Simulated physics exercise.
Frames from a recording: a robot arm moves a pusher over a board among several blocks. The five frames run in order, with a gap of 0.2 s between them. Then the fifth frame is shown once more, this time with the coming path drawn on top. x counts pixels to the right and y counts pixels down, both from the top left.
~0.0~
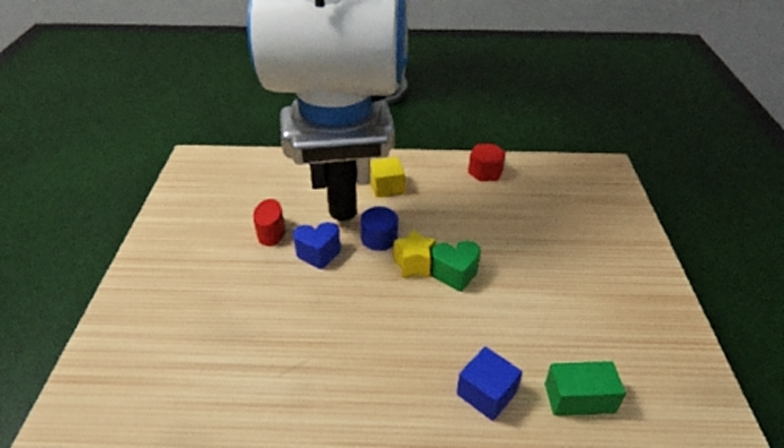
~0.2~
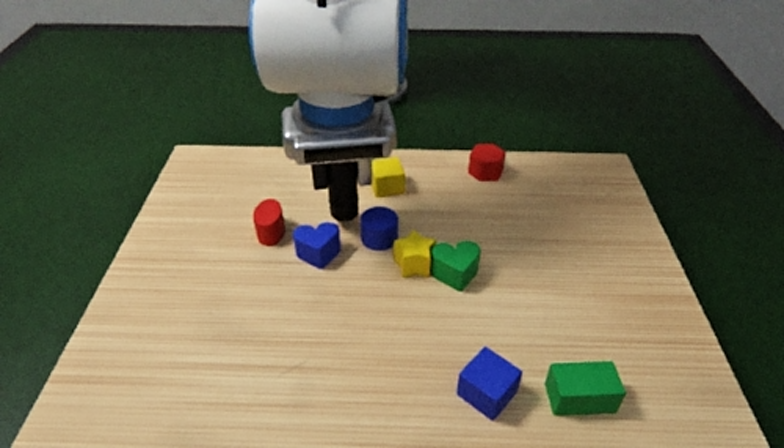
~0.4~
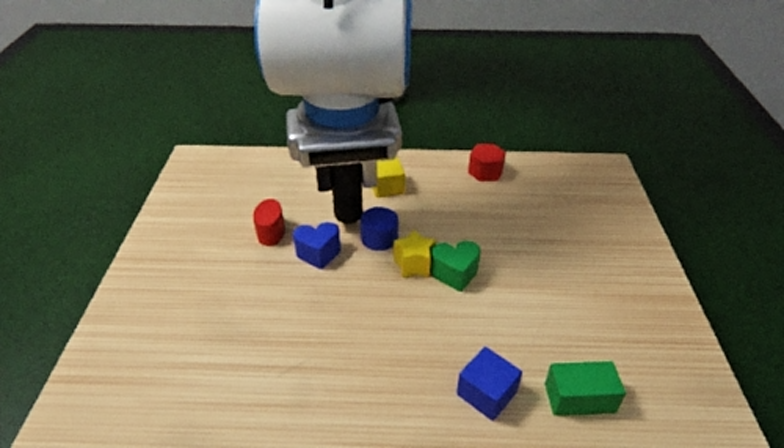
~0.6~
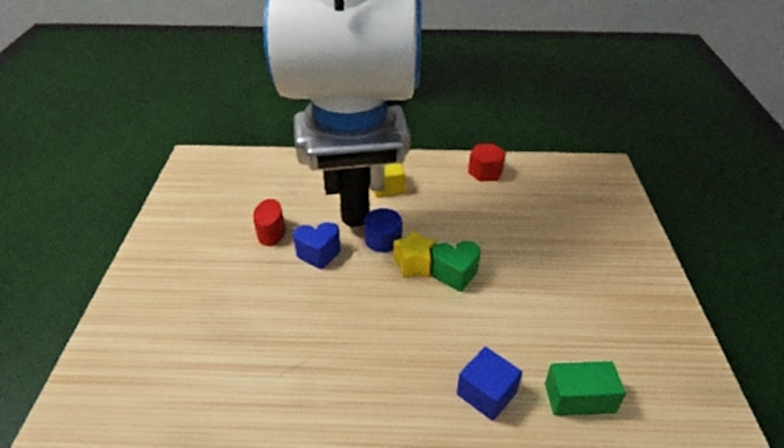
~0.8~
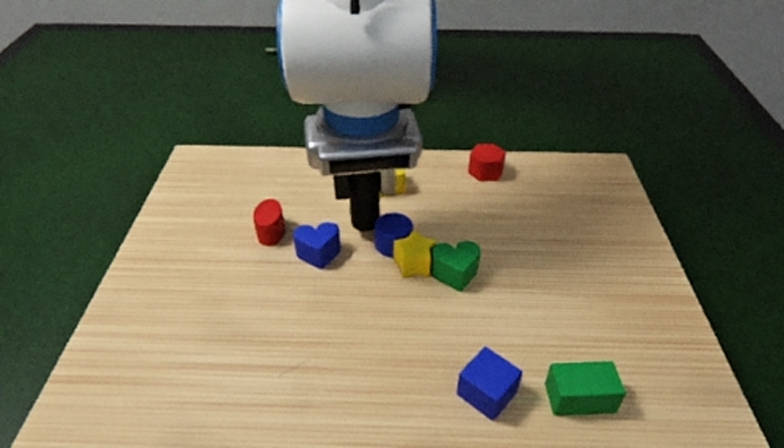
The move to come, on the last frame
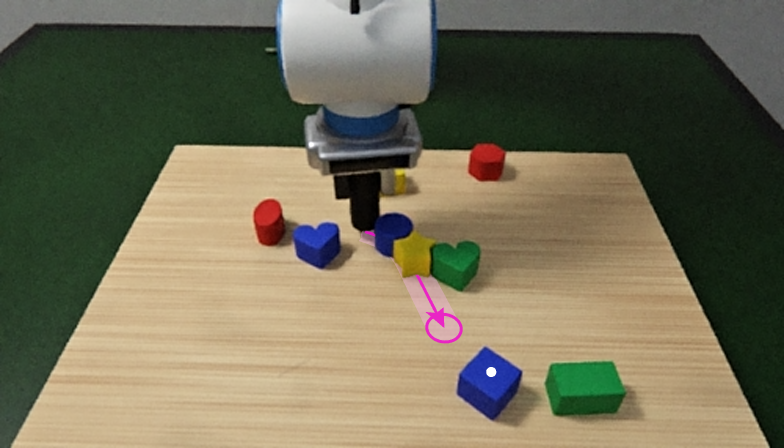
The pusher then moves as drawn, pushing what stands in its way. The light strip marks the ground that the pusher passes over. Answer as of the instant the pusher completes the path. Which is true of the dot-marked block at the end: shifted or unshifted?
The push misses it.
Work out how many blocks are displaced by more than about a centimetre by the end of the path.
Three or more blocks.
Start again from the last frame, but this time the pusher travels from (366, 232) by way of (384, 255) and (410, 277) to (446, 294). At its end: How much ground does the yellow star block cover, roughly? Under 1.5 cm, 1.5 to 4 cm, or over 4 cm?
Distance: Above 4 cm.
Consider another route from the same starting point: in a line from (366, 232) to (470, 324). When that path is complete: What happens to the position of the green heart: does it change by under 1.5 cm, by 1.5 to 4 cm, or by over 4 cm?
Answer: More than 4 cm.
The line goes from (366, 232) via (403, 252) and (423, 287), ending at (444, 328); the dot is on the blue four-sided block.
On the path given first. One third of the way, pusher at (404, 244); blue circular block at (433, 248); yellow star block at (441, 274), turned 30° clockwise; green heart at (485, 269), turned 70° anticlockwise.
Two thirds of the way, pusher at (425, 279); blue circular block at (463, 265); yellow star block at (449, 290), turned 65° clockwise; green heart at (500, 272), turned 70° anticlockwise.
At the end, pusher at (445, 319); blue circular block at (464, 266); yellow star block at (474, 327), turned 65° clockwise; green heart at (502, 272), turned 70° anticlockwise; blue four-sided block unmoved.
